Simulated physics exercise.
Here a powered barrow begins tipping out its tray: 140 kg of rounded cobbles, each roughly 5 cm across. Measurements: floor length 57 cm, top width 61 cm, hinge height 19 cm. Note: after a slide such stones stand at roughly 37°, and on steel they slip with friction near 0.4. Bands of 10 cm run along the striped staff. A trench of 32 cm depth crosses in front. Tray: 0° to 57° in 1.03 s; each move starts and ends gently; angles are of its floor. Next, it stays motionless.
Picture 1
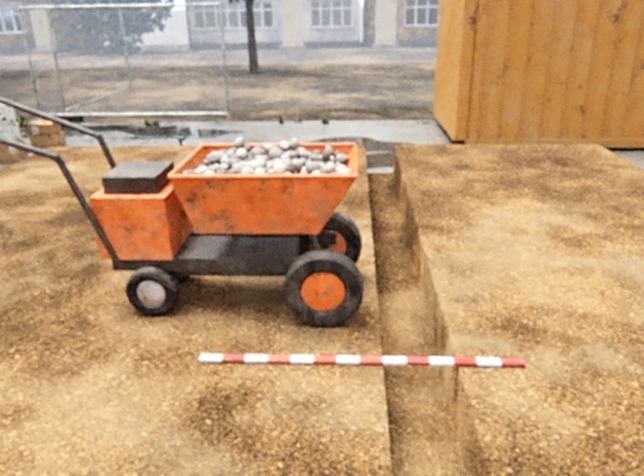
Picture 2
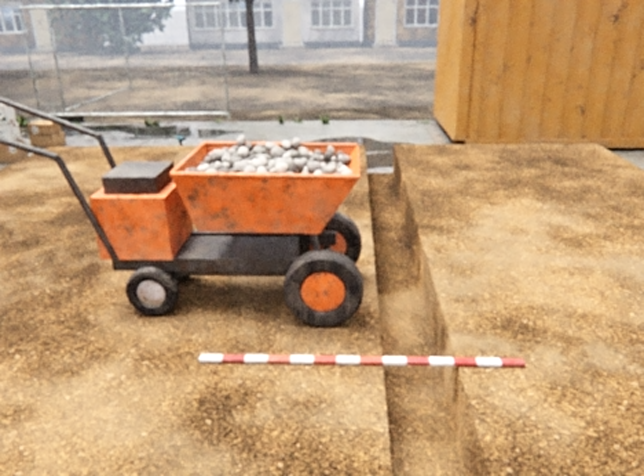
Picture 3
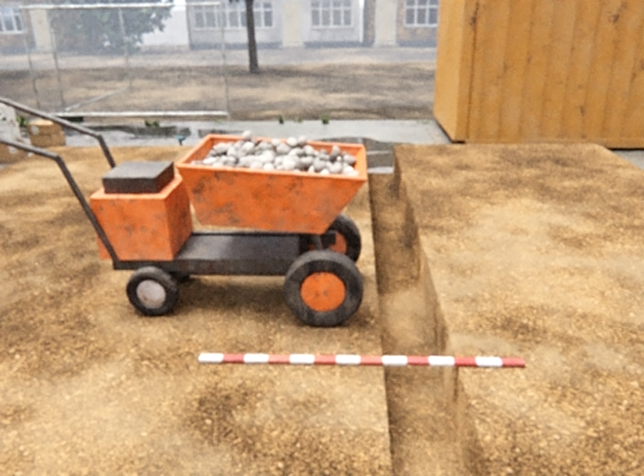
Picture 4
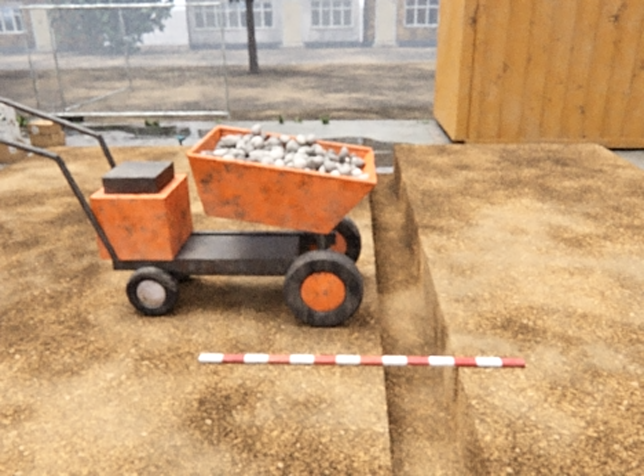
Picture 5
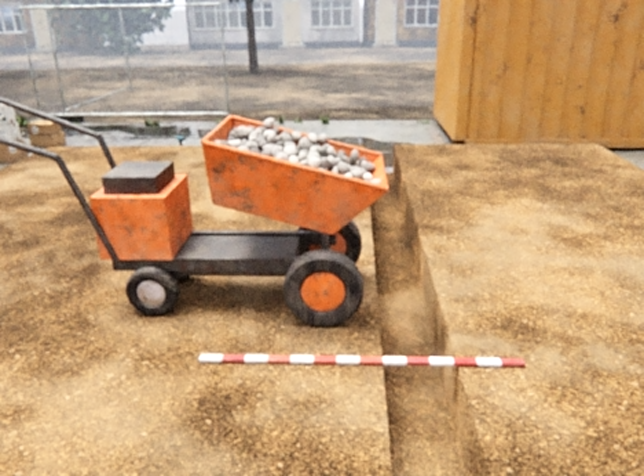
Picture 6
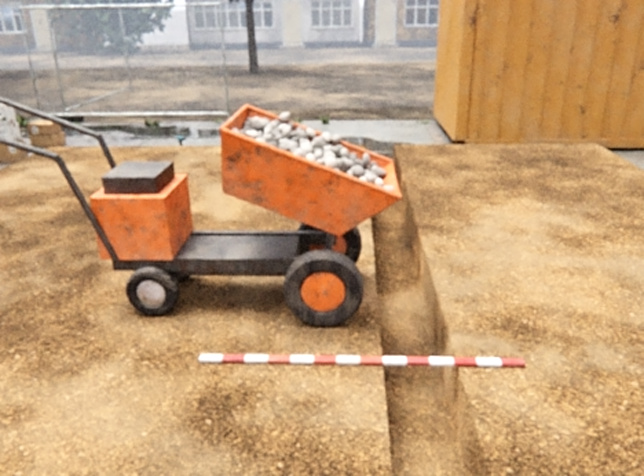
Orange tray heaped with grey and white stones tilting gradually down to the right on a stationary powered barrow beside a trench.
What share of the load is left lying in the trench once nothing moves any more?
About 6 per cent.
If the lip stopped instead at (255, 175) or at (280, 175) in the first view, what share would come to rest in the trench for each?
Near 35 and near 40 percent.
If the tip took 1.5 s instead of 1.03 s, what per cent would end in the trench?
In that case some 5 per cent.
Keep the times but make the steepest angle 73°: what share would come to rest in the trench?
Near 20 per cent then.
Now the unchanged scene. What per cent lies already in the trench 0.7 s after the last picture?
I'd put it near 0 per cent.
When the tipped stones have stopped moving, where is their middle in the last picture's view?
Their middle lands near (482, 295).
Then, 0.3 s after the last picture the floor is at 48°, 100 % in the tray; the foremost stones are at (423, 213).
Then, 0.7 s after the last picture the floor is at 57°, 89 % in the tray, 1 % in the trench, 10 % past the trench; the foremost stones are at (486, 288).
Then, 1.0 s after the last picture the floor is at 57°, 68 % in the tray, 1 % in the trench, 31 % past the trench; the foremost stones are at (558, 304).
Then, 3.0 s after the last picture the floor is at 57°, 56 % in the tray, 6 % in the trench, 38 % past the trench; the foremost stones are at (627, 296).
